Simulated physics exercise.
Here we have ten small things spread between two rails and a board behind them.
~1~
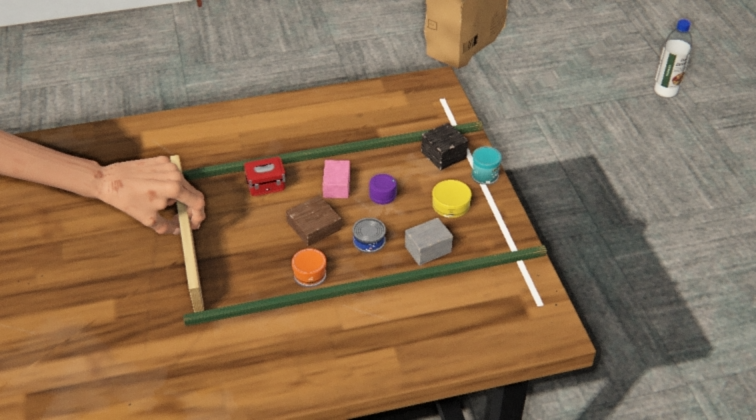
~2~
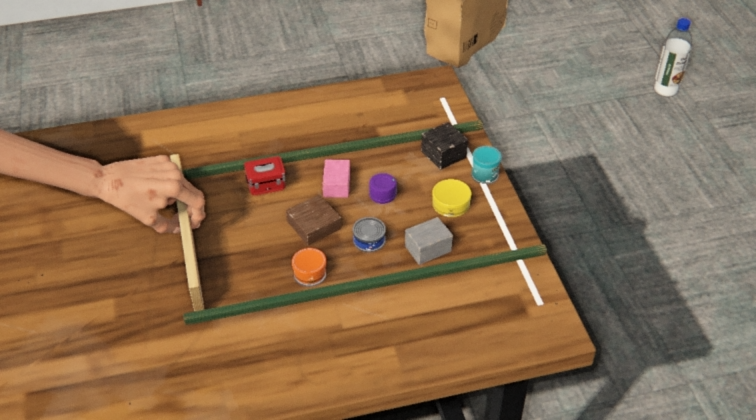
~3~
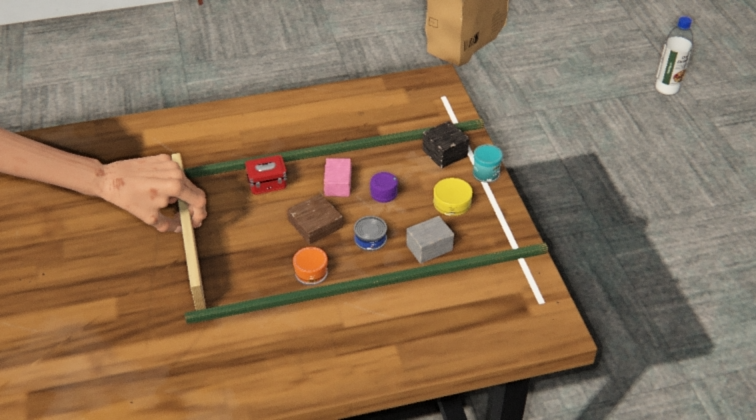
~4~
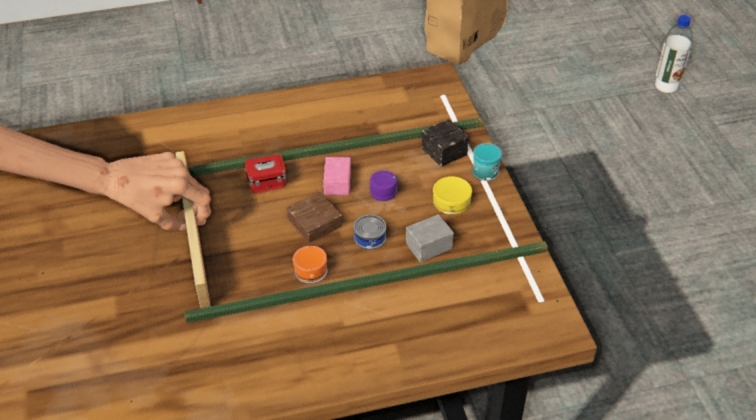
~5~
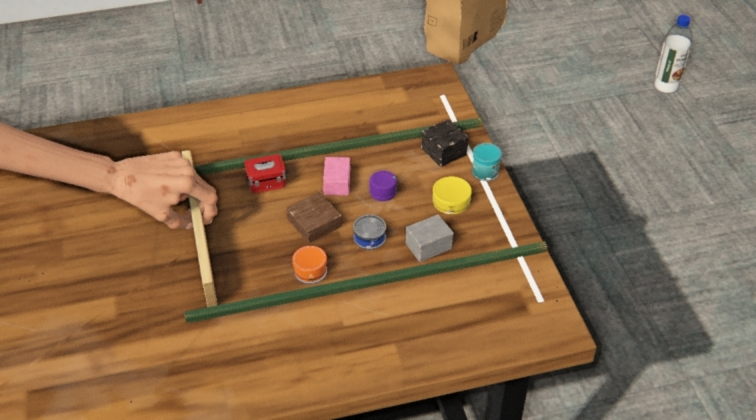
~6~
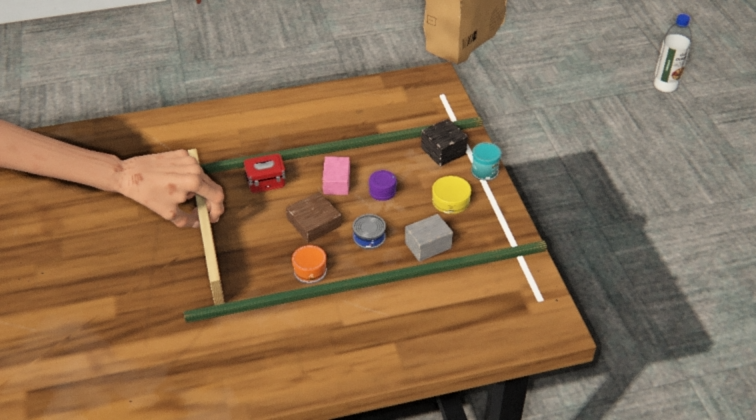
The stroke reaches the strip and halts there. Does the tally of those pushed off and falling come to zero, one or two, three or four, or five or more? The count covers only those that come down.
Pieces going over the end will number five at least.
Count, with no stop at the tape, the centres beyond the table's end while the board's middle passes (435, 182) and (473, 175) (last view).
The counts are 0 and 5.
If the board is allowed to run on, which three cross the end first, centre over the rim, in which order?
Order: Turquoise tin, then yellow tub, then black block.
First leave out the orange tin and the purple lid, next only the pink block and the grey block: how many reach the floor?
Count: 3 (first case); 3 (second).
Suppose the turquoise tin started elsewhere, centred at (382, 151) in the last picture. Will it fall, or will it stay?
Result for the turquoise tin: It drops.
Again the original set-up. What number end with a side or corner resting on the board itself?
It's 5 of them.
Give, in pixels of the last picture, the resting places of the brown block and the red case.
Middles: Around (508, 183) and around (482, 131).
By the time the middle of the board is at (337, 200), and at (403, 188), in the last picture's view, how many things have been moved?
Counting first: 6, next 8.
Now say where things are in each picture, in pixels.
Turquoise tin (486, 166); black block (444, 146); yellow tub (452, 199); board (187, 231); tape (486, 191), in the first picture.
Black block (444, 145); brown block (314, 220), in the second picture.
Yellow tub (453, 197); board (188, 229), in the third picture.
Turquoise tin (487, 163); red case (266, 174), in the fourth picture.
Black block (445, 143); orange tin (310, 265), in the fifth picture.
Turquoise tin (486, 162); black block (444, 142); yellow tub (451, 195); board (206, 224); tape (486, 187), in the sixth picture.
Soon after, none off yet; turquoise tin at rest near (486, 162); black block at rest near (444, 142); yellow tub at rest near (451, 195).
After that, none off yet; turquoise tin displaced about its own width near (510, 155); black block displaced about its own width near (478, 135); yellow tub displaced about its own width near (505, 188).
In the end, the number that fall off is five or more; gone, purple lid, grey block, yellow tub, black block and turquoise tin.
